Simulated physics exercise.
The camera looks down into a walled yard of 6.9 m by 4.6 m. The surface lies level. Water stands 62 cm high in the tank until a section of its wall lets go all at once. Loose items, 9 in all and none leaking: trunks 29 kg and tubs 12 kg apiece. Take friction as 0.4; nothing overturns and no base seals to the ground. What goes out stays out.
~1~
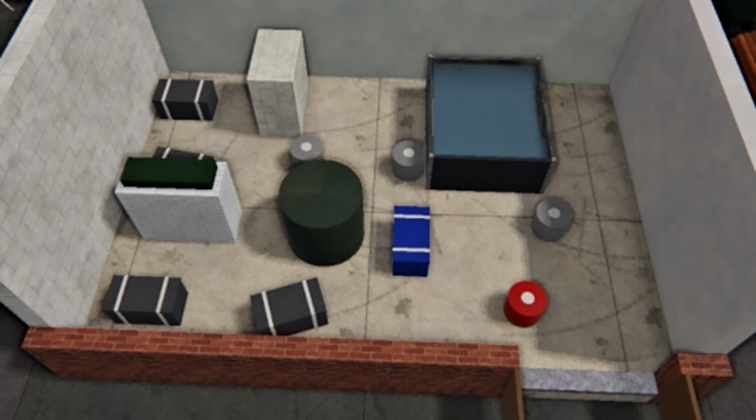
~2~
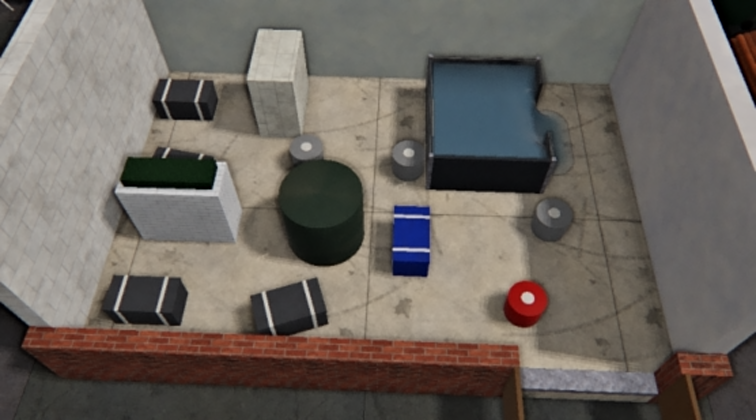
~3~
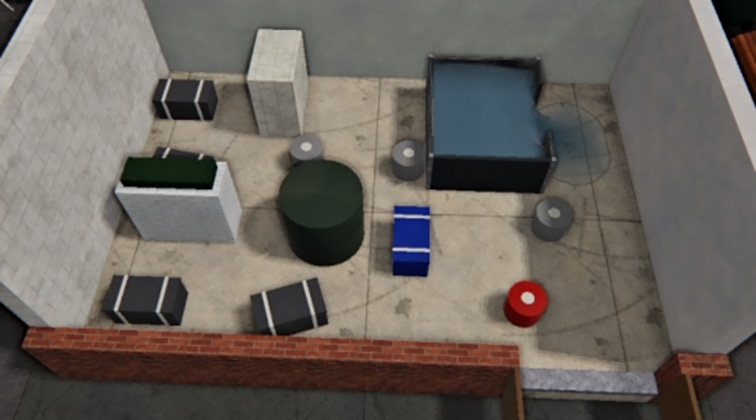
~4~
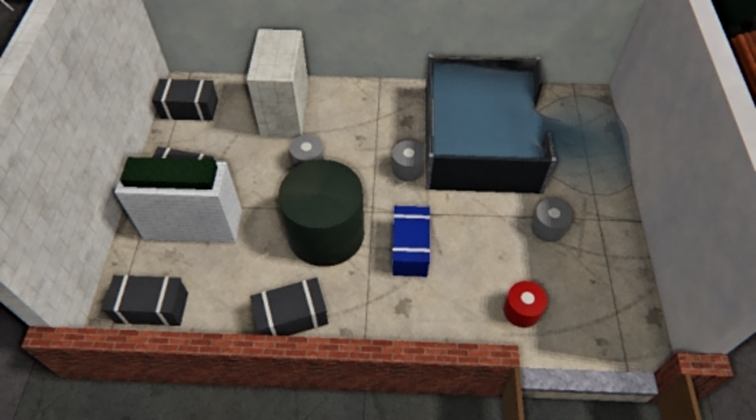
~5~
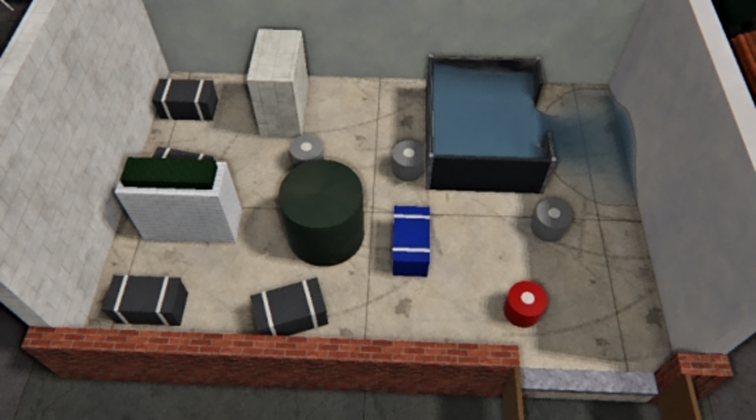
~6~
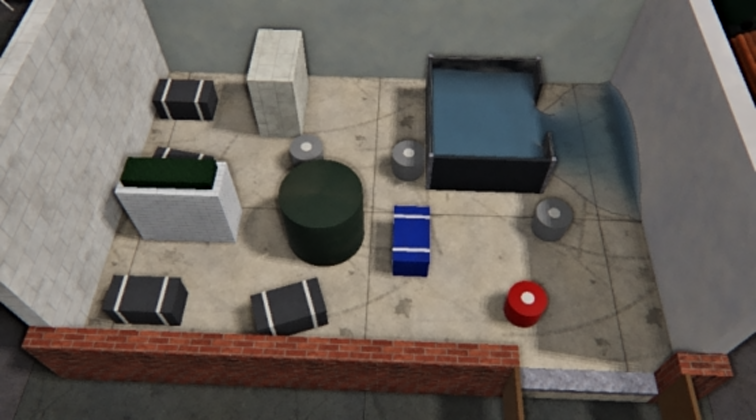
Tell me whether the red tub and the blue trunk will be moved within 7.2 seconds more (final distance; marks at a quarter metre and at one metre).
Red tub holds its place, blue trunk barely shifts.
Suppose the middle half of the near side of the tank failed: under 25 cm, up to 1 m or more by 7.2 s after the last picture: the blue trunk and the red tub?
Then the blue trunk is nudged along, the red tub gets carried off.
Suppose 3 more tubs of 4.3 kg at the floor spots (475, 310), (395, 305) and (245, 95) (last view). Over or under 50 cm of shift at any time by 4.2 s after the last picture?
In that order: Short of it, under, under.
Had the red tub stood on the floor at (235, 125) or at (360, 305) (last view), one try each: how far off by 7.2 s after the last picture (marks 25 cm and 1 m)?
In that order: It barely shifts; it stays put.
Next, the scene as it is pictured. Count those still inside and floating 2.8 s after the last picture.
I count 0.
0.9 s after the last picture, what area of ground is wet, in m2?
About 8.0 m2.
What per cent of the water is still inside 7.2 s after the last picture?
About 64 per cent.
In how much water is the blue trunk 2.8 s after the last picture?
Roughly 1 cm.
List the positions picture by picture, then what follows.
The first picture shows the red tub at (528, 298), on the bottom; the blue trunk at (412, 233) rests on the ground; 2.7 m2 under water; 0 of 9 have shifted.
The second picture shows the red tub at (528, 298), on the bottom; the blue trunk at (412, 233) rests on the ground; water covers 3.3 m2; 0 of 9 have shifted.
The third picture shows the red tub at (528, 298) rests on the ground; the blue trunk at (412, 233) rests on the ground; 4.0 m2 under water; 0 of 9 have shifted.
The fourth picture shows the red tub at (528, 298) rests on the ground; the blue trunk at (412, 233) rests on the ground; water covers 4.7 m2; 0 of 9 have shifted.
The fifth picture shows the red tub at (528, 298), on the bottom; the blue trunk at (412, 233) rests on the ground; 4.9 m2 under water; 0 of 9 have shifted.
The sixth picture shows the red tub at (528, 298), on the bottom; the blue trunk at (412, 233), on the bottom; water covers 5.1 m2; 0 of 9 have shifted.
Then, 0.9 s after the last picture the red tub is near (528, 298), 0.0 m from its start, aground; the blue trunk is near (412, 233), 0.0 m from its start, aground; 0 of 9 are out; 0 afloat.
Then, 2.8 s after the last picture the red tub is near (525, 299), 0.0 m from its start, aground; the blue trunk is near (412, 233), 0.0 m from its start, aground; 0 of 9 are out; 0 afloat.
Then, 4.8 s after the last picture the red tub is near (525, 299), 0.0 m from its start, aground; the blue trunk is near (412, 233), 0.0 m from its start, aground; 0 of 9 are out; 0 afloat.
Then, 7.2 s after the last picture the red tub is near (525, 299), 0.0 m from its start, aground; the blue trunk is near (412, 233), 0.0 m from its start, aground; 0 of 9 are out; 0 afloat.
